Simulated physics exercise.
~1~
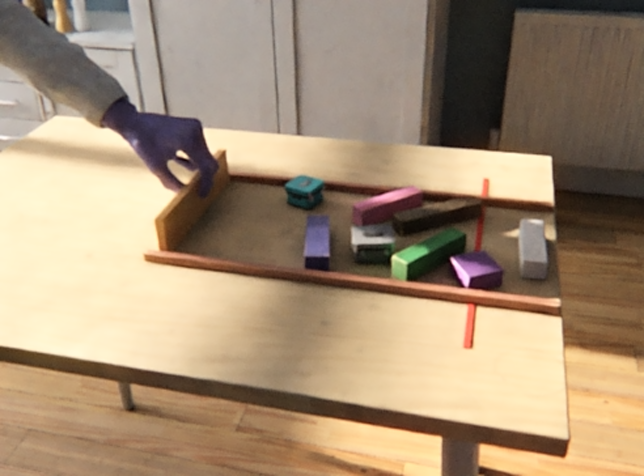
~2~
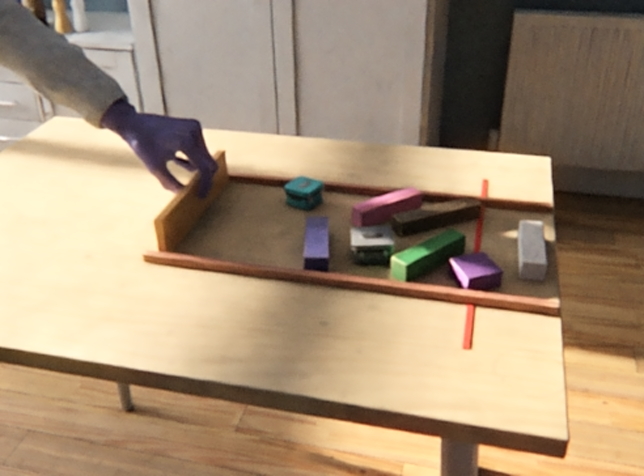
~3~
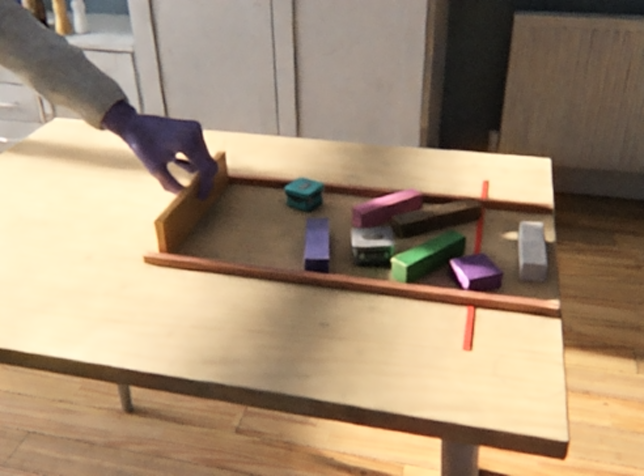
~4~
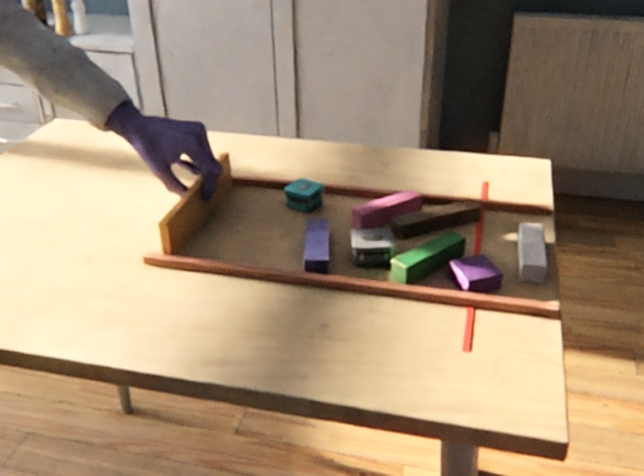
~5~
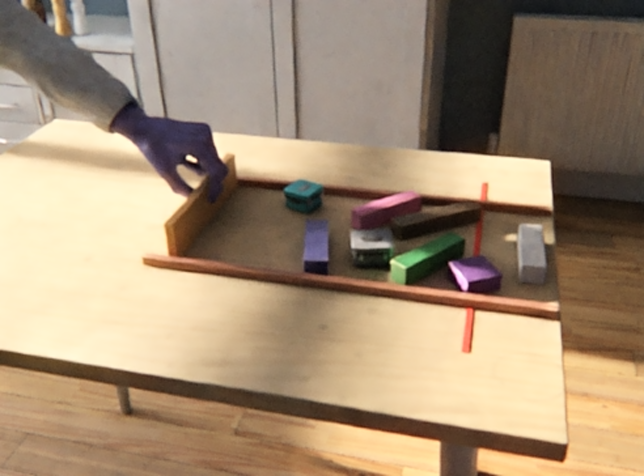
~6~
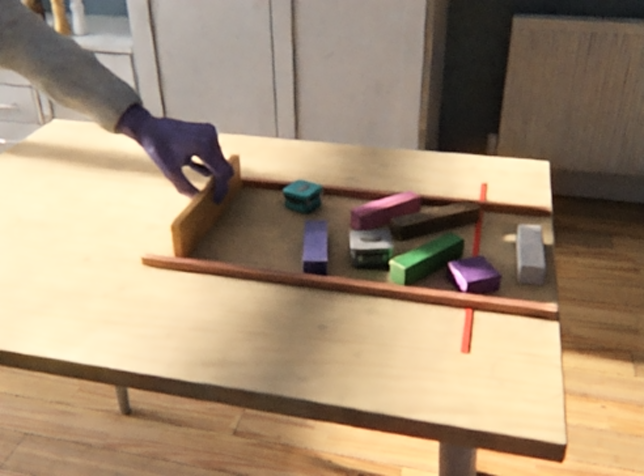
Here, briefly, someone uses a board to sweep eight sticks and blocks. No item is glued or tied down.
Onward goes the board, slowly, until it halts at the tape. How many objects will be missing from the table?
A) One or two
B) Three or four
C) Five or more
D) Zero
(A) One or two.
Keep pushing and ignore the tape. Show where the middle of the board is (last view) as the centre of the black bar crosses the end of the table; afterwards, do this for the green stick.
The middle is at (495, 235) when it's the black bar, and at (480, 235) when it's the green stick.
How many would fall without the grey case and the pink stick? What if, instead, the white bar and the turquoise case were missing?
Well, the first time you'd get 0, and the next time 1.
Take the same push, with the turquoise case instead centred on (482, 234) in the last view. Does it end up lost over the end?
I reckon from there it stays aboard.
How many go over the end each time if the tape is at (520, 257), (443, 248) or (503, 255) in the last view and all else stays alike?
Down on the floor: 5, 0 and 4.
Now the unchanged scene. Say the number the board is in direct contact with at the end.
It's touching 3 at the end.
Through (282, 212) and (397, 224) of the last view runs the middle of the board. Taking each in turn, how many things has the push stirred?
1 at one spot and 7 at the other.
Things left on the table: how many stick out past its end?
2 is the number.
A little later, none off yet; white bar at rest near (530, 253); purple block at rest near (474, 276); green stick at rest near (428, 259).
Next, none off yet; white bar at rest near (530, 253); purple block at rest near (474, 276); green stick moving near (436, 262).
Later still, none off yet; white bar shifted a little near (548, 255); purple block shifted well along near (539, 289); green stick shifted about its own width near (509, 271).
When it is over, the number that fall off is one or two; down, purple block and white bar.
